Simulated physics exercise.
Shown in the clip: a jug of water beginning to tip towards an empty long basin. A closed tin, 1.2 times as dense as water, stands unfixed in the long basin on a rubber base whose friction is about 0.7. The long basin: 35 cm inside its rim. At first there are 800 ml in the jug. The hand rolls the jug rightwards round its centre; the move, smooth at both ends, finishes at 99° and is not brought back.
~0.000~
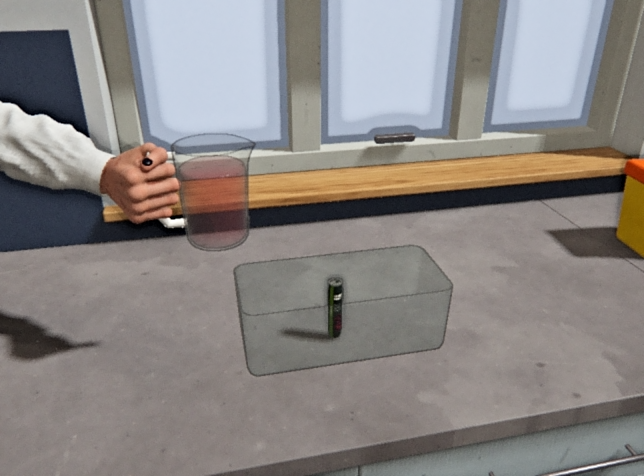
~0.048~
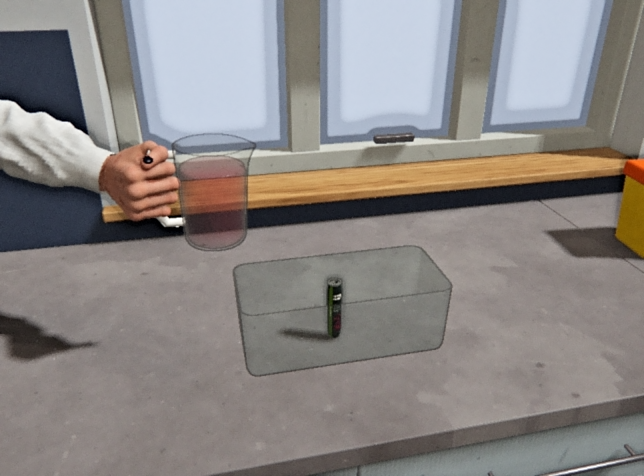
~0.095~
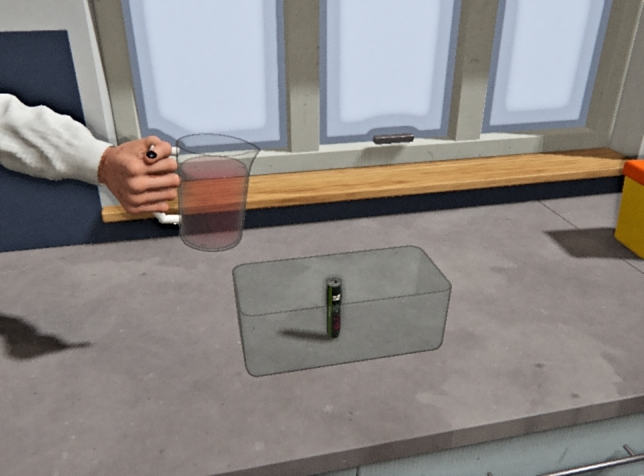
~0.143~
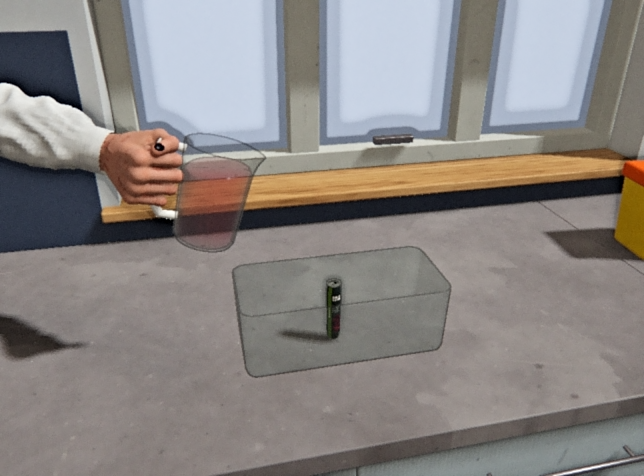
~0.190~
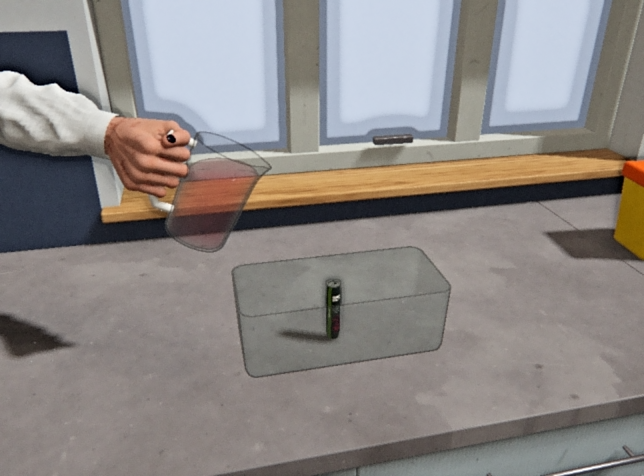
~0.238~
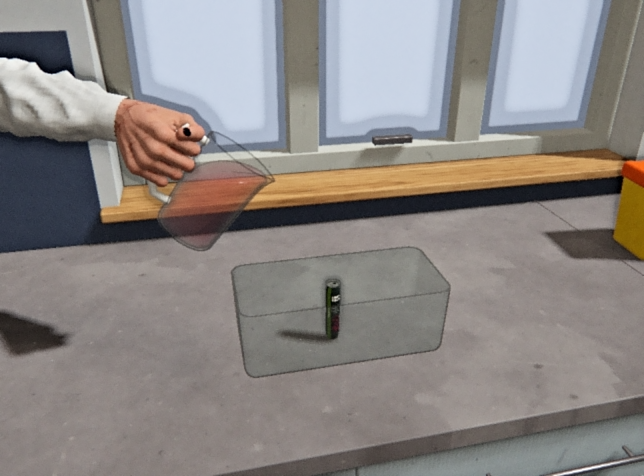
A hand holding a clear jug of pinkish liquid, smoothly tilting it rightwards above a long clear basin containing a small dark cylinder.
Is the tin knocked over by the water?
Yes.
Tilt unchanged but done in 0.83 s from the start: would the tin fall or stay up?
The tin would overturn.
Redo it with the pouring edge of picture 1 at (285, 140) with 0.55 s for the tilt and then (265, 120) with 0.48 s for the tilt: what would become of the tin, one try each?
Try 1: Still standing; try 2: Tipped over.
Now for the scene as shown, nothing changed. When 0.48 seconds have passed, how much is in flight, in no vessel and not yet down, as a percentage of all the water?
Some 26 % is the figure.
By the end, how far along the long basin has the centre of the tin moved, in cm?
Around 12.0 cm.
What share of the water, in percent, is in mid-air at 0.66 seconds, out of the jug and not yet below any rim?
Estimate: About 24 in a hundred.
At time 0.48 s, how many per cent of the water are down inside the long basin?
Fraction in basin: Approx. 7%.
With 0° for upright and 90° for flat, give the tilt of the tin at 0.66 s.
Near 0° from upright.
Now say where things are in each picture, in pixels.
The first frame shows tilt 0°; pouring edge (255, 143); surface from (177, 167) to (245, 162); the long basin's rim runs from (238, 290) to (437, 266); the tin's top is at (335, 285).
The second frame shows tilt 2°; pouring edge (256, 144); surface from (177, 167) to (245, 163).
The third frame shows tilt 7°; pouring edge (260, 148); surface from (179, 165) to (247, 164).
The fourth frame shows tilt 16°; pouring edge (266, 156); surface from (183, 167) to (252, 167).
The fifth frame shows tilt 26°; pouring edge (272, 166); surface from (180, 185) to (259, 168).
The sixth frame shows tilt 39°; pouring edge (275, 179); surface from (172, 192) to (267, 173).
After 0.48 s the tilt is 95° and 68 per cent is still to pour; the tin stands where it began.
After 0.66 s the tilt is 99° and 30 per cent is still to pour; the tin stands 4 cm from where it began.
After 0.85 s the tilt is 99° and 10 per cent is still to pour; the tin leans 58°.
After 1.05 s the tilt is 99° and 3 per cent is still to pour; the tin lies on its side.
In the end the tin lies on its side.
